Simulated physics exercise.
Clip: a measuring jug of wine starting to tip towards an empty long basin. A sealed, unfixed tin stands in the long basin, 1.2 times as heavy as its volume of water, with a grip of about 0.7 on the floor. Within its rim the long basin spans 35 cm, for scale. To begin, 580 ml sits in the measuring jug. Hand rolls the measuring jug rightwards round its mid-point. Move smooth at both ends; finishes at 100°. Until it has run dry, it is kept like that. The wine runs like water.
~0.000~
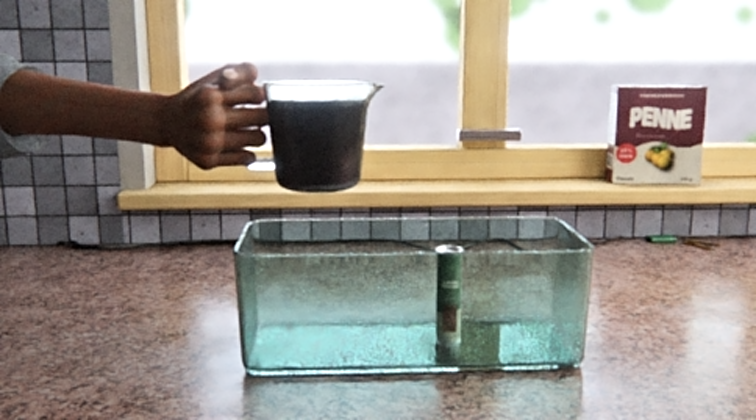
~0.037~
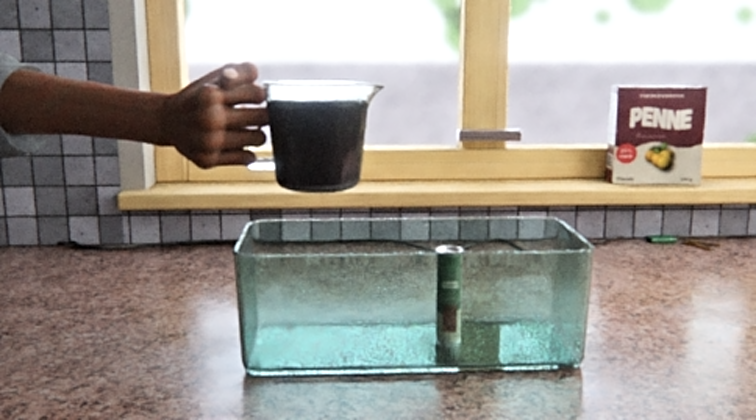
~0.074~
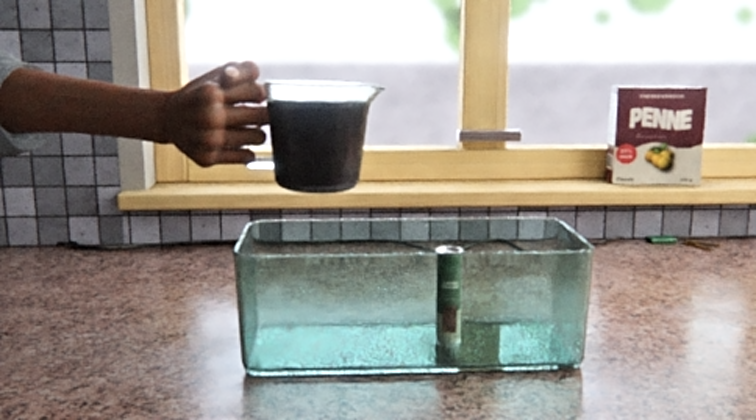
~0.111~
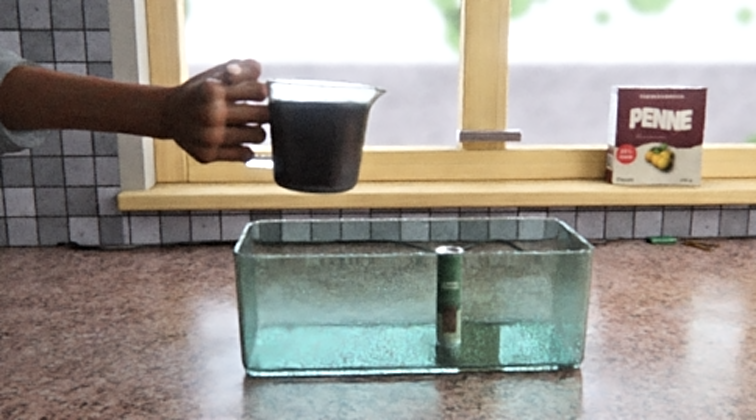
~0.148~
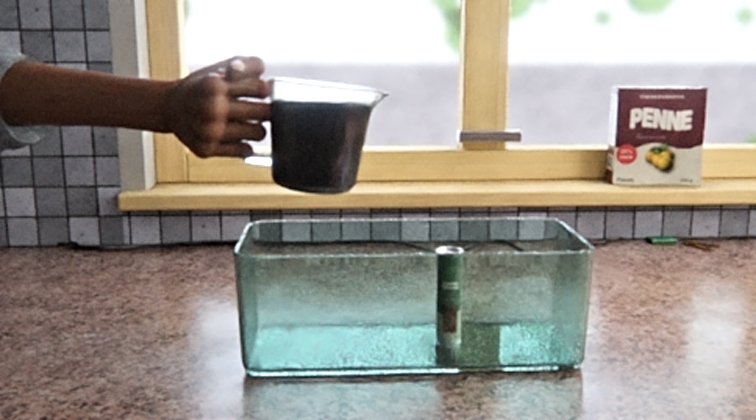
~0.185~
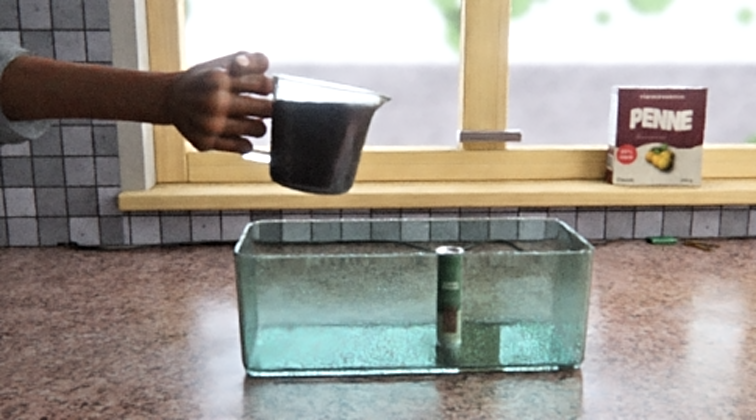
A kitchen counter of speckled reddish-brown stone is seen from the front, with grey tiles and a pale wooden window frame behind. A hand reaching from the left grips a clear jug of dark liquid above a long greenish glass basin, a green tin standing upright at it, and a penne box sits on the right sill. The hand slowly tilts the jug slightly rightwards.
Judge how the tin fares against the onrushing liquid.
It's down.
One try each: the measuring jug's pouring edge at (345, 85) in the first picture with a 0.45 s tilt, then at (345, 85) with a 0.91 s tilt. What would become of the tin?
Try 1: Still standing; try 2: Still standing.
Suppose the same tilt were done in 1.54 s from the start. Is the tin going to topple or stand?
Then it falls.
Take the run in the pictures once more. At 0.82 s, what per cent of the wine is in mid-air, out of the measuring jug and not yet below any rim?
Close to 14 per cent.
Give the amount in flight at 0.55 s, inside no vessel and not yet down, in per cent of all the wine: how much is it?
18 per cent.
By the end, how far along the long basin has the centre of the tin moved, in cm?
The tin's middle ends up about 8.0 cm along the basin.
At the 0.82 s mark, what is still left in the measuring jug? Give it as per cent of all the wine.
22 per cent or thereabouts.
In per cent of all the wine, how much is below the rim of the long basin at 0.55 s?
About 7%.
By 0.55 s the tilt is 66° and 75 per cent is still to pour; the tin stands where it began.
By 0.82 s the tilt is 98° and 22 per cent is still to pour; the tin leans 8°.
By 1.10 s the tilt is 100° and 2 per cent is still to pour; the tin lies on its side.
By 1.41 s the tilt is 100° and 0 per cent is still to pour; the tin lies on its side.
At rest the tin lies on its side.
